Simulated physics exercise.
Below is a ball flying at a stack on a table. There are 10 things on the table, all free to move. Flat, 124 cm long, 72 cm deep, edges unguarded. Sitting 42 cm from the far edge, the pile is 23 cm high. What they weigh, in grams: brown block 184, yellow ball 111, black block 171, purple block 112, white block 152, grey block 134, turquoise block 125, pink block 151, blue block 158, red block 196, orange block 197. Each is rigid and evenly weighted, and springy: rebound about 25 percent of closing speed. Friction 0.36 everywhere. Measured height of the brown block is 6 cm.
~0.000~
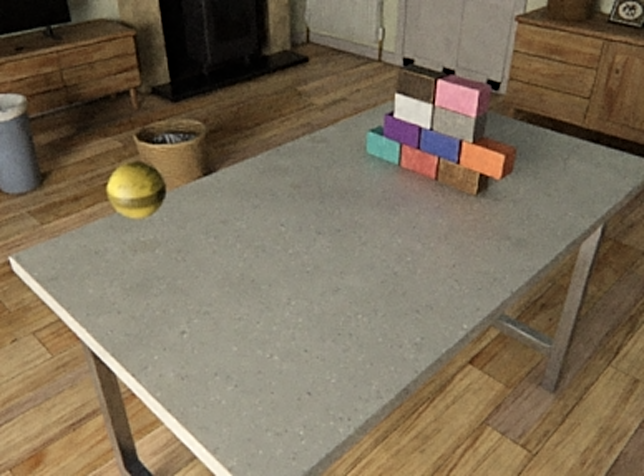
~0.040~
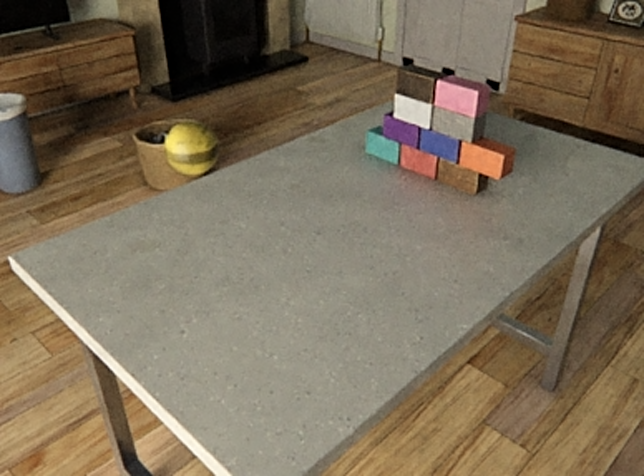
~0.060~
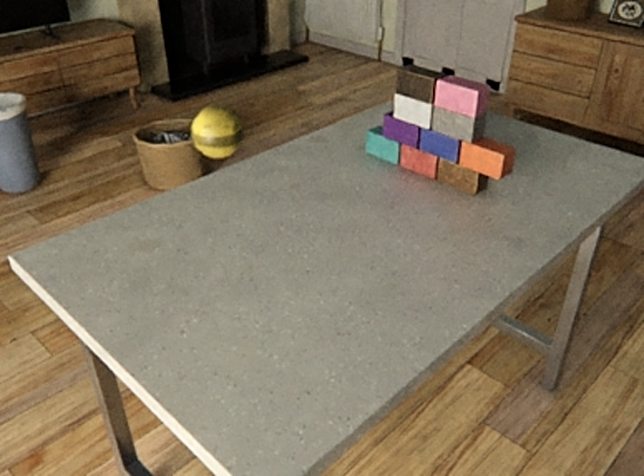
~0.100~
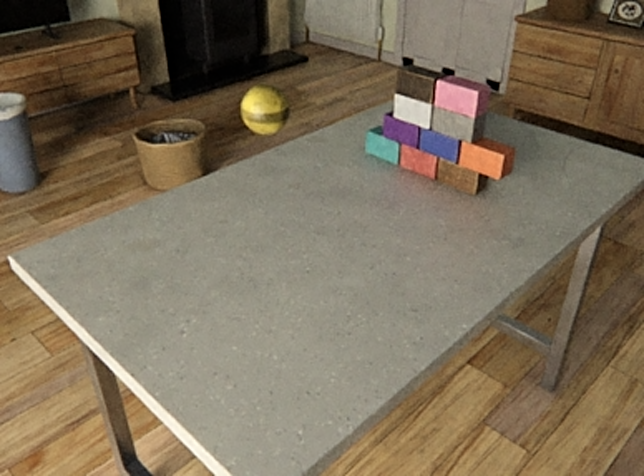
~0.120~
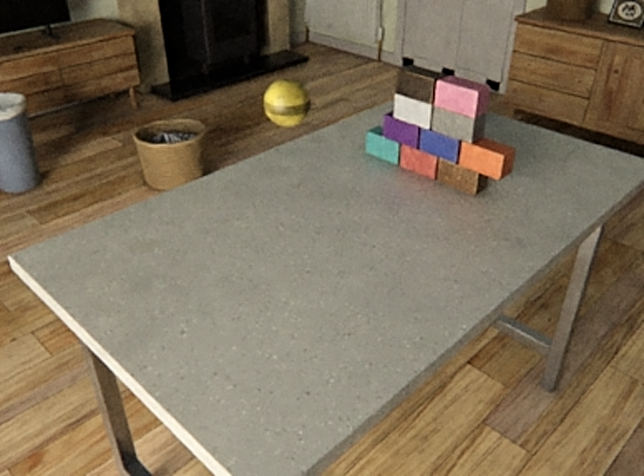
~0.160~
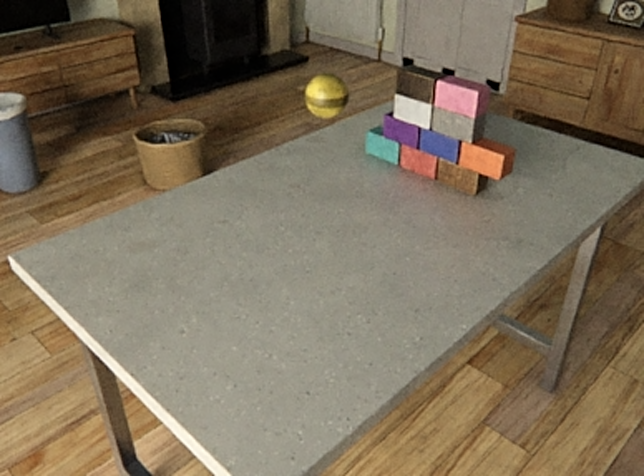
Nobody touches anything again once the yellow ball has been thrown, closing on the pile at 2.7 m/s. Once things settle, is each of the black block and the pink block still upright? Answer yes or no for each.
Black block: No, pink block: Yes.
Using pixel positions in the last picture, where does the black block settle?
It ends up at about (465, 109).
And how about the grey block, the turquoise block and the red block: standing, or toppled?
Here's how it ends: The grey block never goes down, the turquoise block never goes down, and the red block never goes down.
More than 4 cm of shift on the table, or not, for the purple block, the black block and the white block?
Well, the purple block winds up somewhere else; the black block winds up somewhere else; and the white block winds up somewhere else.
Around 0.36 s, yellow ball near (378, 125); black block at 14° to upright near (432, 78); white block at 18° to upright; purple block at 18° to upright.
Around 0.46 s, yellow ball near (363, 146); black block at 31° to upright near (448, 86); white block at 49° to upright; purple block at 49° to upright.
Around 0.66 s, yellow ball near (352, 147); black block on its side near (464, 111); white block on its side; purple block on its side.
Finally (1.3 s), on their side or leaning hard on the table, black block, purple block and white block; the other 7 still in place (within 4 cm). Final places as that camera would see them, black block near (465, 109), pink block near (463, 97).
